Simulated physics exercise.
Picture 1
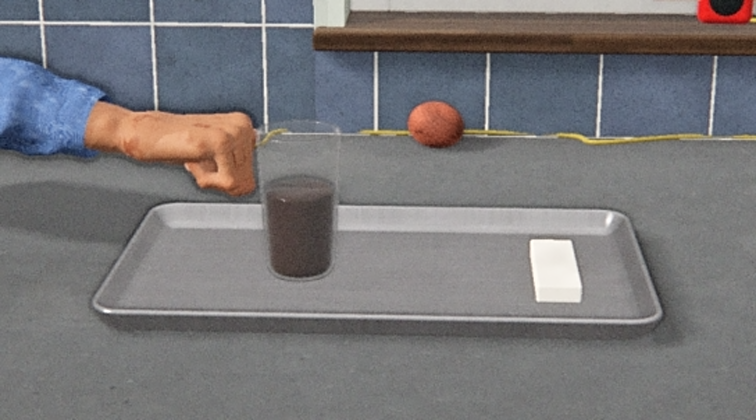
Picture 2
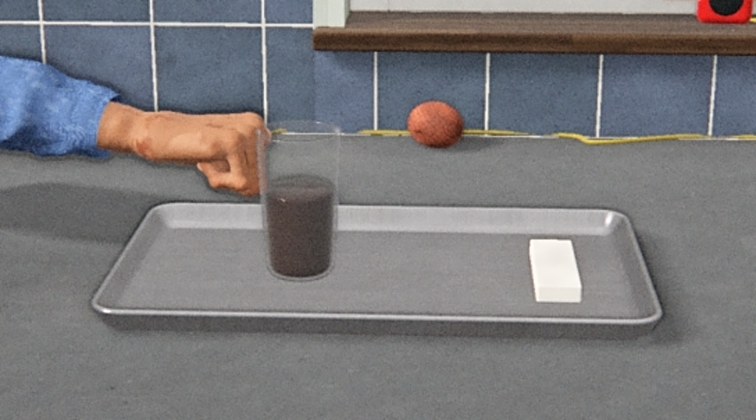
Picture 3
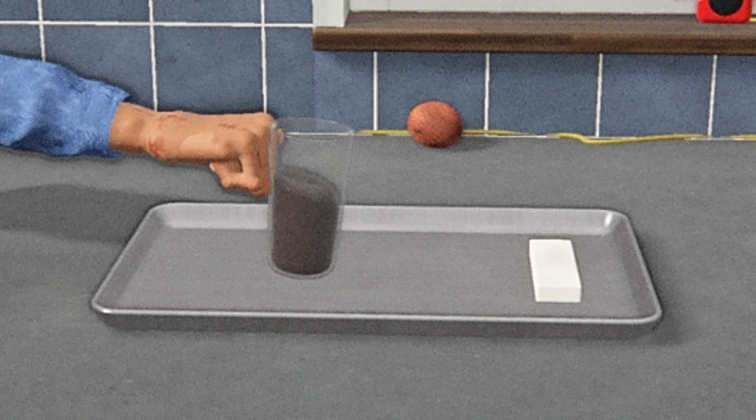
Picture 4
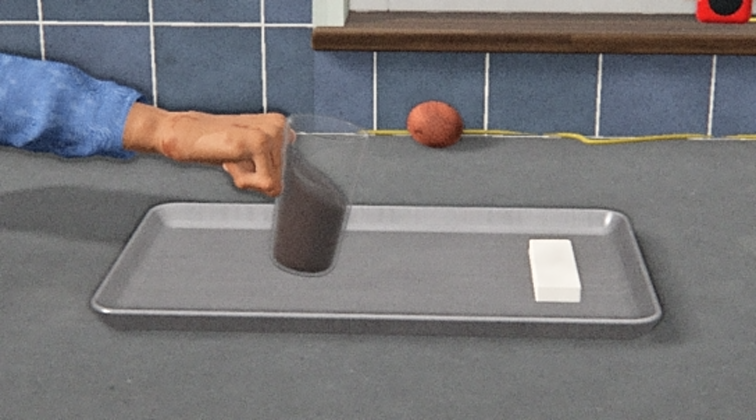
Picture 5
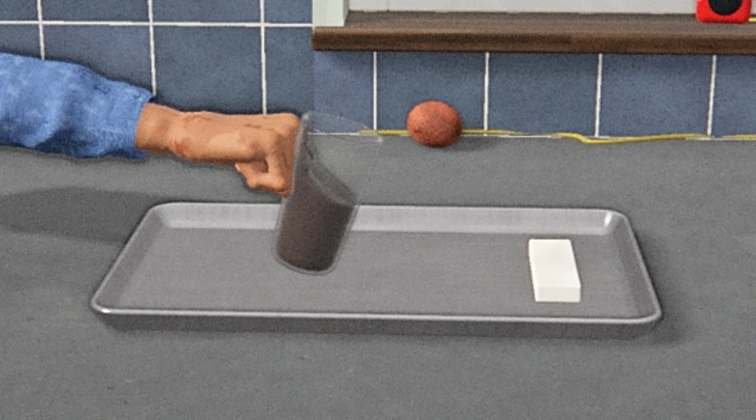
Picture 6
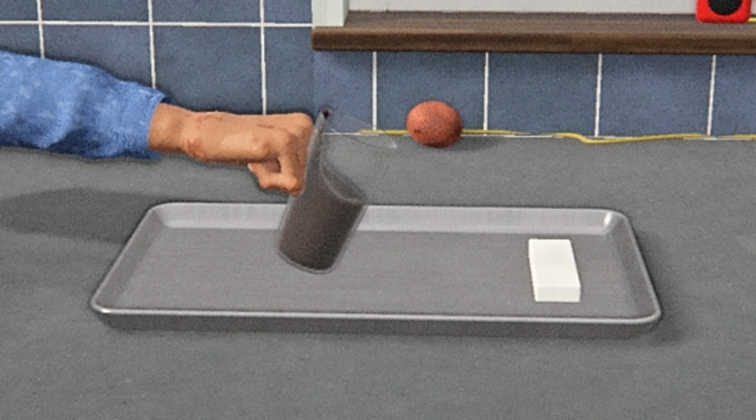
A hand pushing a clear glass of dark liquid, the glass leaning steadily rightward on a grey tray near a white block.
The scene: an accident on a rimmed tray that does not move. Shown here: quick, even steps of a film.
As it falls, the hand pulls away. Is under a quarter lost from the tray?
Yes. I predict the amount beyond the tray will not exceed a quarter.
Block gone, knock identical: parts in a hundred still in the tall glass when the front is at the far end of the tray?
Around 65 percent.
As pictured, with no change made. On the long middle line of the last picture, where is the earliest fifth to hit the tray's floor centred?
(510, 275).
A moment on, the tall glass lies on its side and 100 per cent is in the glass, 0 on the tray and 0 above or beyond its rim.
Next, the tall glass lies on its side and 68 per cent is in the glass, 24 on the tray and 8 above or beyond its rim.
Then the tall glass lies on its side and 32 per cent is in the glass, 49 on the tray and 19 above or beyond its rim.
Later the tall glass lies on its side and 18 per cent is in the glass, 69 on the tray and 13 above or beyond its rim.
In the end 87 per cent is held by tray and glass, 13 is off the tray.
